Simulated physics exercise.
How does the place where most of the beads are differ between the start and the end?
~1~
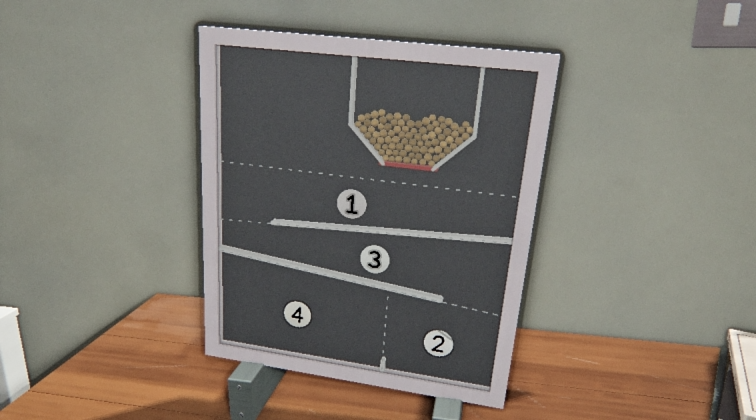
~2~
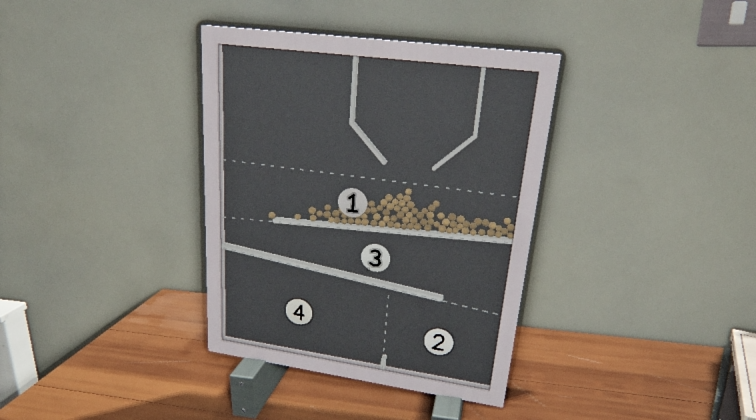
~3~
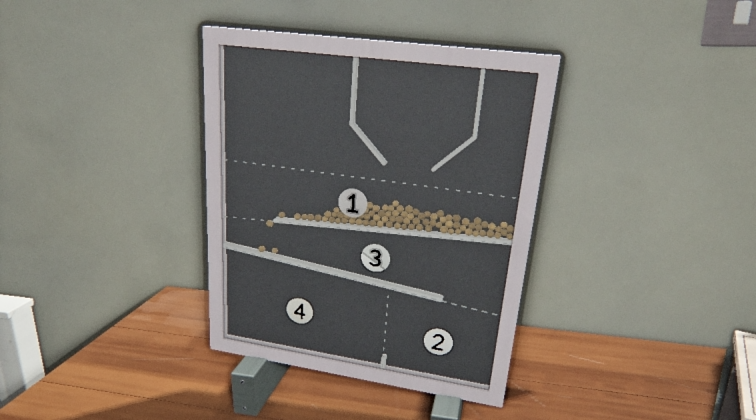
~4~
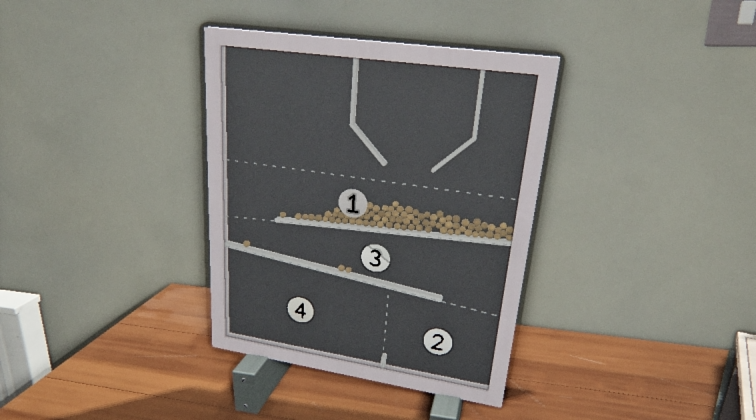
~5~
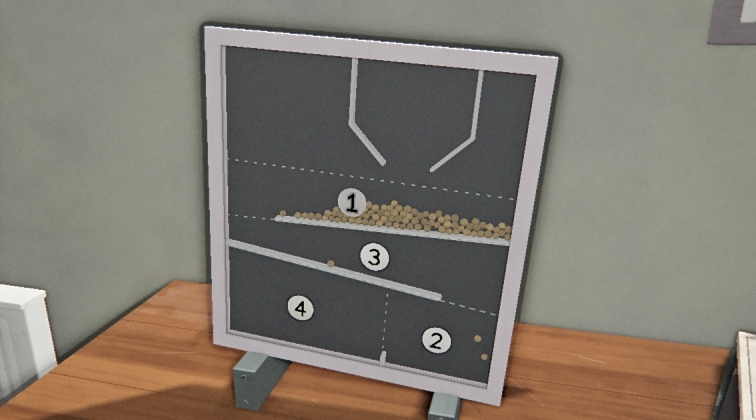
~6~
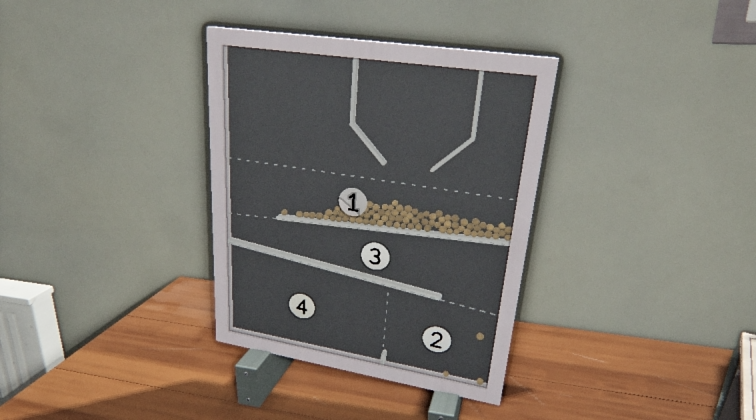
At the start the beads were all held in the hopper at the top of the case. By the end most of them lay lower down, heaped on the upper ledge below it.
